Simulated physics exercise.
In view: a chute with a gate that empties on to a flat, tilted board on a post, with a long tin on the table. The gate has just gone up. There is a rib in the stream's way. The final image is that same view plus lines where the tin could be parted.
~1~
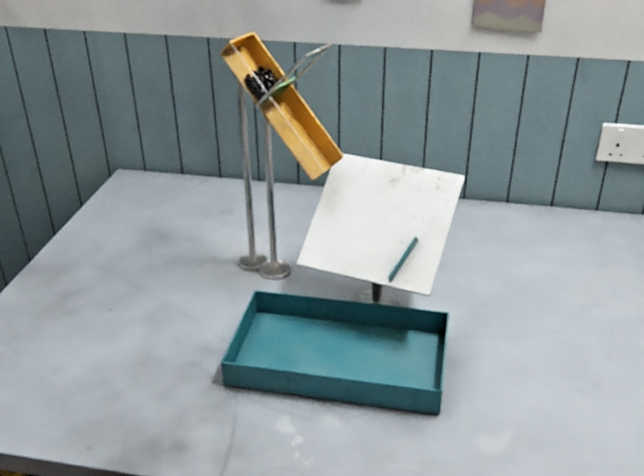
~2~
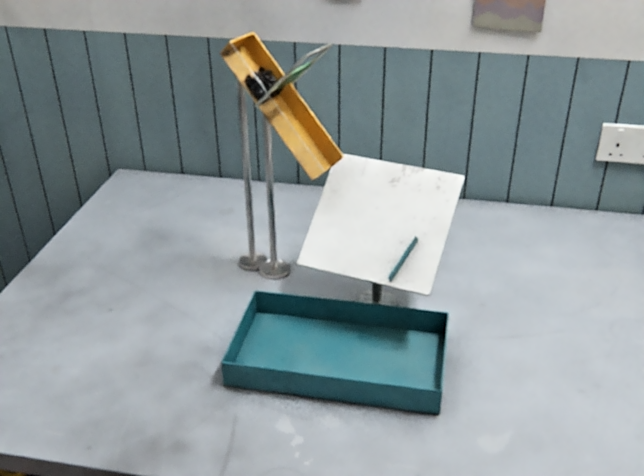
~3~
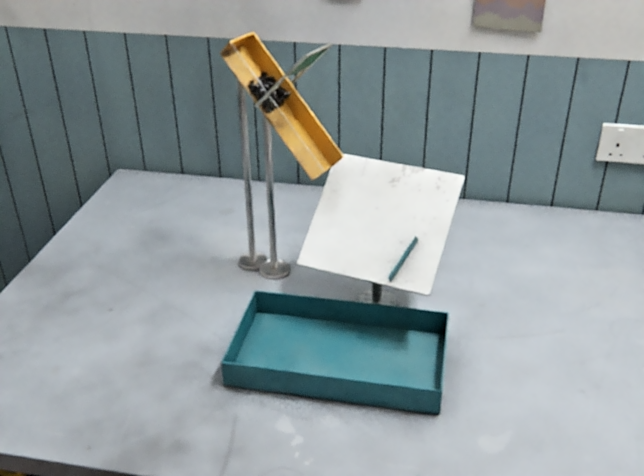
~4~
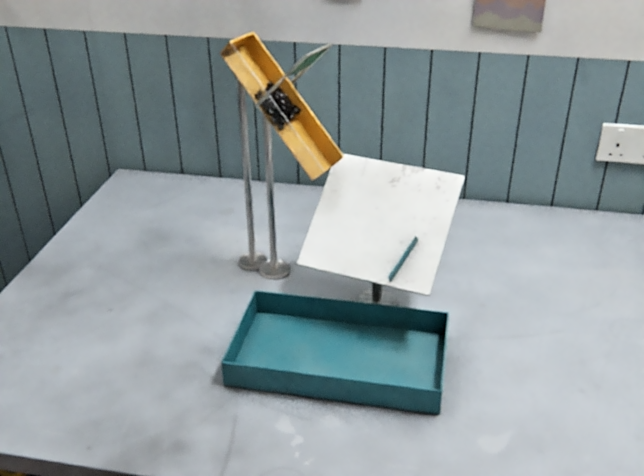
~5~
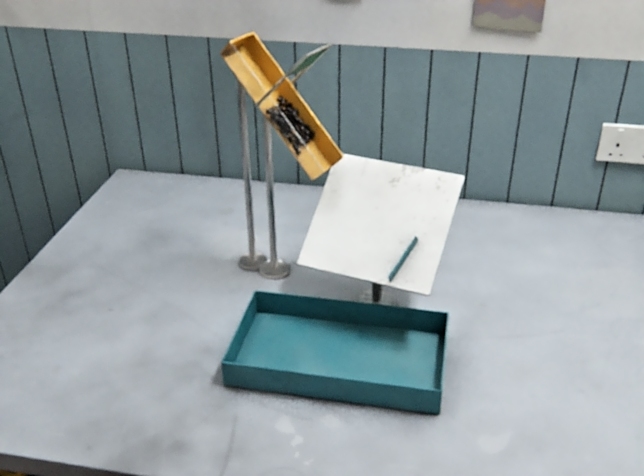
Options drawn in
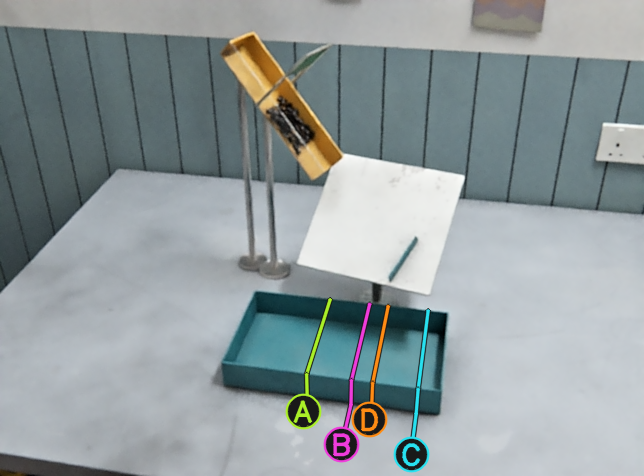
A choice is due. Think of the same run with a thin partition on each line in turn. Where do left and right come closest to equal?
Line B does it best.
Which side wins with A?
More lands on the right.
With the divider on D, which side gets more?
Left.
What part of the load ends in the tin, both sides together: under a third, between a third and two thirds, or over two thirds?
It is over two thirds.
On the marked copy, line A crosses the front rim at (306, 373); line B crosses the front rim at (351, 379); line C crosses the front rim at (418, 388); line D crosses the front rim at (372, 382).
If A is chosen, of what is caught, a stray few on the left of the divider, nearly all on the right.
If B is chosen, of what is caught, about a third on the left of the divider, about two thirds on the right.
If C is chosen, of what is caught, all on the left of the divider, none on the right.
If D is chosen, of what is caught, most on the left of the divider, a small part on the right.
